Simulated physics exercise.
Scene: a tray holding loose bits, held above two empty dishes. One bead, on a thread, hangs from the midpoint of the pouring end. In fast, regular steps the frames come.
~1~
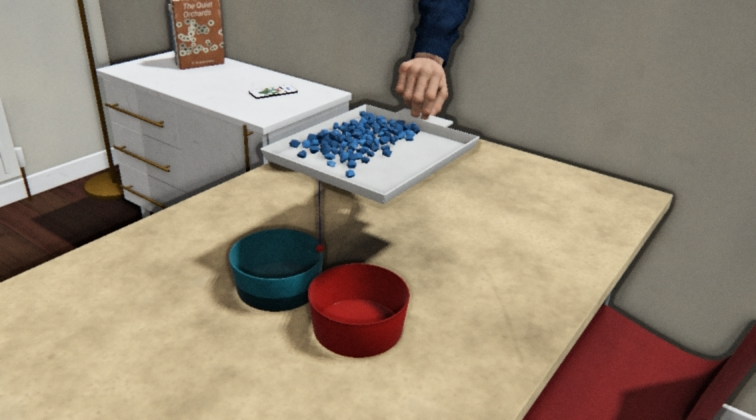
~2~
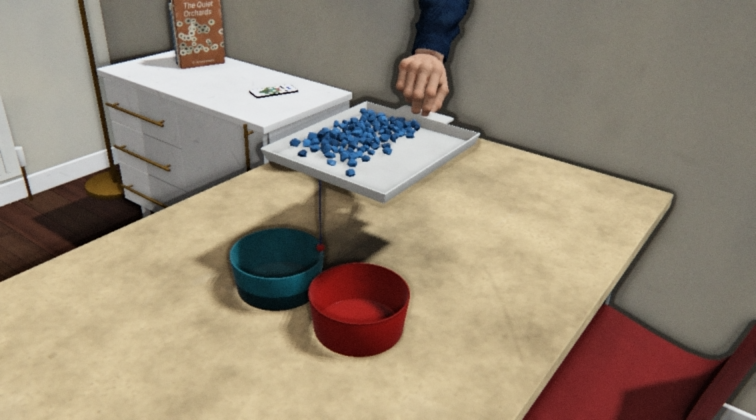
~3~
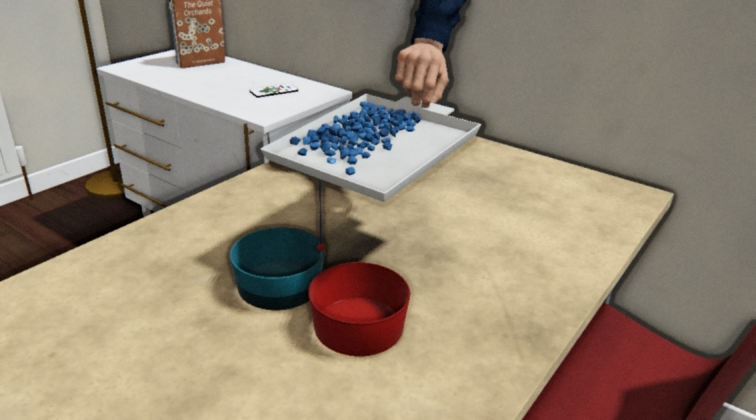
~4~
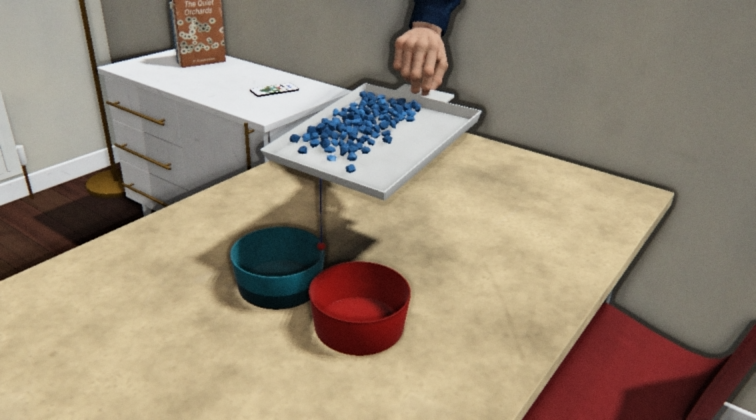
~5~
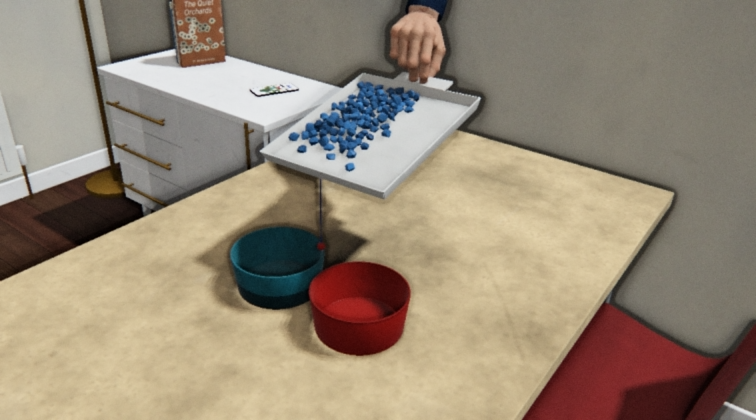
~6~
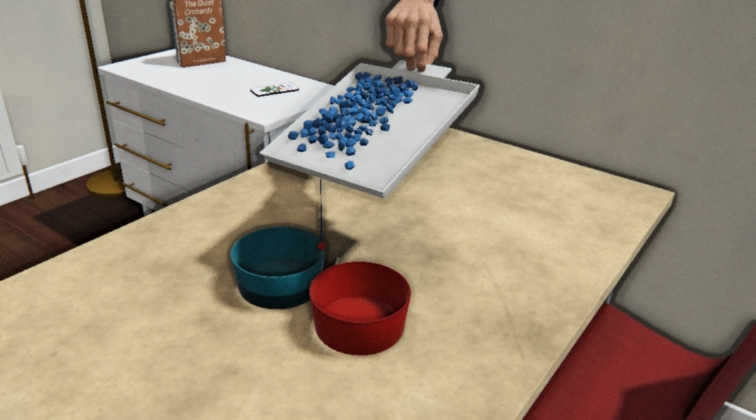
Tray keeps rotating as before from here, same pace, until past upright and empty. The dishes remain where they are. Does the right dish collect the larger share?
Greater load: Left.
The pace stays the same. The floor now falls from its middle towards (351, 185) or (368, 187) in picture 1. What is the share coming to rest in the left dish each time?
In turn some 10 and 0 per cent.
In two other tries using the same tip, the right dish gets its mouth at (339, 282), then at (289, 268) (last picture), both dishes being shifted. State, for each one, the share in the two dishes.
First try: Around 80 percent; second try: Around 80 percent.
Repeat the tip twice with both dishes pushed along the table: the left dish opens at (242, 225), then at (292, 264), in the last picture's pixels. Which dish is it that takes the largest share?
The dish to the right; the dish to the left.
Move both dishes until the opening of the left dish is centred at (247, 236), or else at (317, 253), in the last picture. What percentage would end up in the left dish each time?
It comes to roughly 50 per cent in one try and roughly 30 per cent in the next.
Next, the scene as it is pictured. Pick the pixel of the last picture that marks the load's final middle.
About pixel (274, 285).
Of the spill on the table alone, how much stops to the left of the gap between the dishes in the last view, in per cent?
I'd say some 100 in a hundred.
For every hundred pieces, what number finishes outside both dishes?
20 %.
Soon after the last picture, tray tipped steeply; most on the tray; a stray few in the left dish; a small part in the air.
A little later, tray tipped past a quarter turn; a small part on the tray; a stray few in the right dish; about half in the left dish; about a quarter outside both; a small part in the air.
Later still, tray tipped past a quarter turn; a small part in the right dish; most in the left dish; about a quarter outside both.
At rest, tray tipped past a quarter turn; a small part in the right dish; most in the left dish; about a quarter outside both.
